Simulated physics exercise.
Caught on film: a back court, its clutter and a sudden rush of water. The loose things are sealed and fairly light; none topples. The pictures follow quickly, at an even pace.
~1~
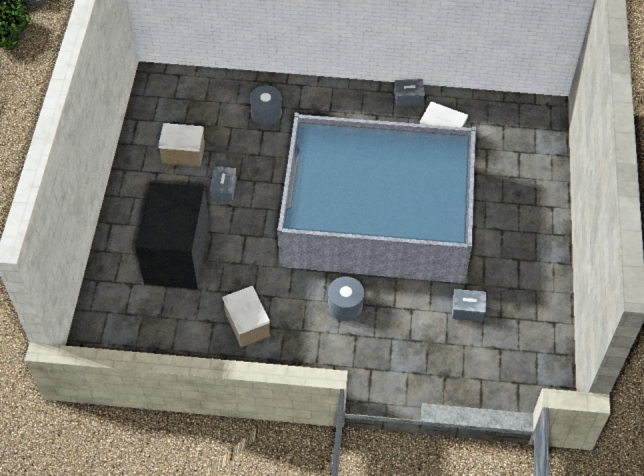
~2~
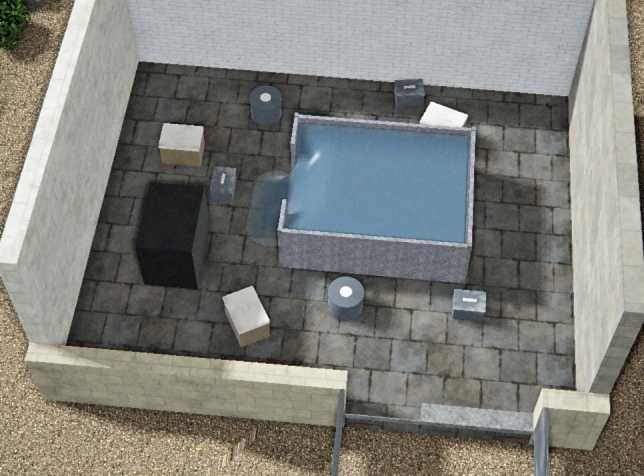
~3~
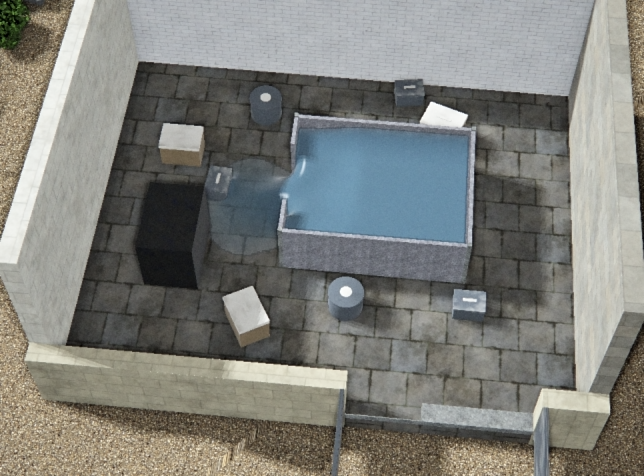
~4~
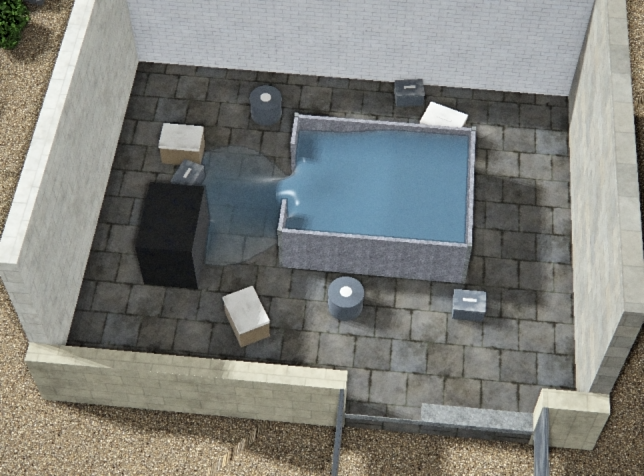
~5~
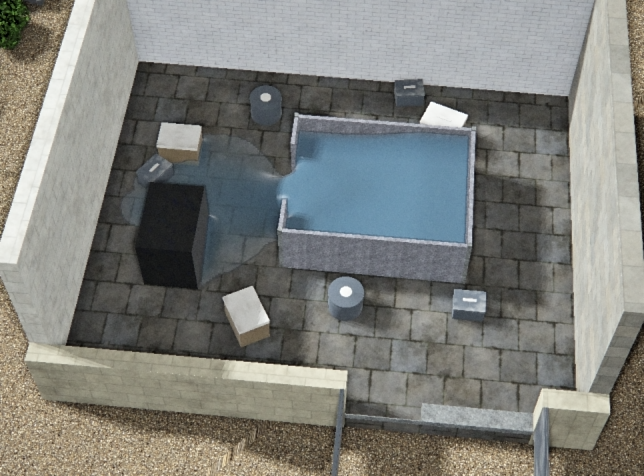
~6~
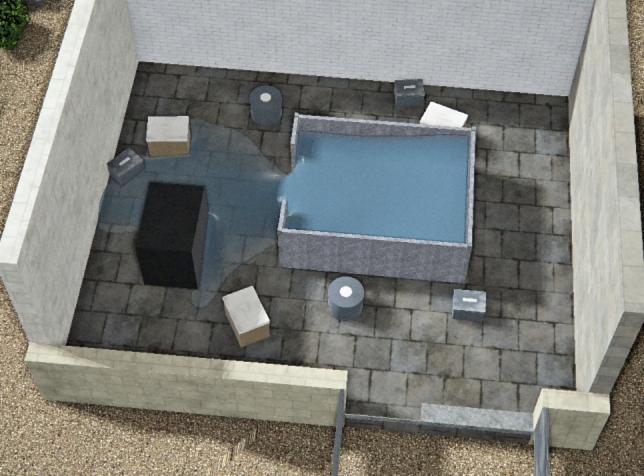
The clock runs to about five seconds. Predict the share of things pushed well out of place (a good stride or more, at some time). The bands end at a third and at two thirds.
That comes to at least two thirds.
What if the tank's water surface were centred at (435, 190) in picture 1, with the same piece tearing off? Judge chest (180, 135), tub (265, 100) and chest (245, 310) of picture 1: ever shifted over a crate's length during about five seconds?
In that order: Shifted that much, that far or more, swept aside.
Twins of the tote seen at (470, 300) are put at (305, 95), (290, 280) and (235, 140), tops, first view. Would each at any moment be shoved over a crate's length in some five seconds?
One after the other: That far or more, less than that, swept aside.
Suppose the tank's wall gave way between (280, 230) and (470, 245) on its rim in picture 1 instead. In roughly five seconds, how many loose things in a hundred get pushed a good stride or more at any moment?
Close to 50 %.
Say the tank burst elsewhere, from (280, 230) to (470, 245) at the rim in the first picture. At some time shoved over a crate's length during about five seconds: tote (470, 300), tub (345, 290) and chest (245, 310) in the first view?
In that order: Shifted that much, that far or more, yes.
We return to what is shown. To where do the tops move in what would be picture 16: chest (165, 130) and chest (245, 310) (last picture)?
Close to (186, 54) and (305, 350).
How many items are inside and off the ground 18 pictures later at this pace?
That makes 2.
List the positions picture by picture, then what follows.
The first picture shows a tote at (223, 179), on the bottom; a chest at (181, 136), on the bottom; 0 of 8 have shifted.
The second picture shows a tote at (223, 179) rests on the ground; a chest at (181, 136), on the bottom; 0 of 8 have shifted.
The third picture shows a tote at (218, 178) rests on the ground, close to its start; a chest at (181, 136), on the bottom; 1 of 8 have shifted.
The fourth picture shows a tote at (187, 173), on the bottom, a stride from its start; a chest at (181, 136), on the bottom; 1 of 8 have shifted.
The fifth picture shows a tote at (154, 168) rests on the ground, a stride from its start; a chest at (179, 135), on the bottom; 1 of 8 have shifted.
The sixth picture shows a tote at (124, 162), on the bottom, a stride from its start; a chest at (167, 128) rests on the ground, close to its start; 2 of 8 have shifted.
A moment on, 2 of 8 are well off their spots; 2 afloat.
Next, 3 of 8 are well off their spots; 2 afloat.
Later, 4 of 8 are well off their spots; 2 afloat.
In the end, 6 of 8 are well off their spots, and 6 have been at some point; 4 afloat.
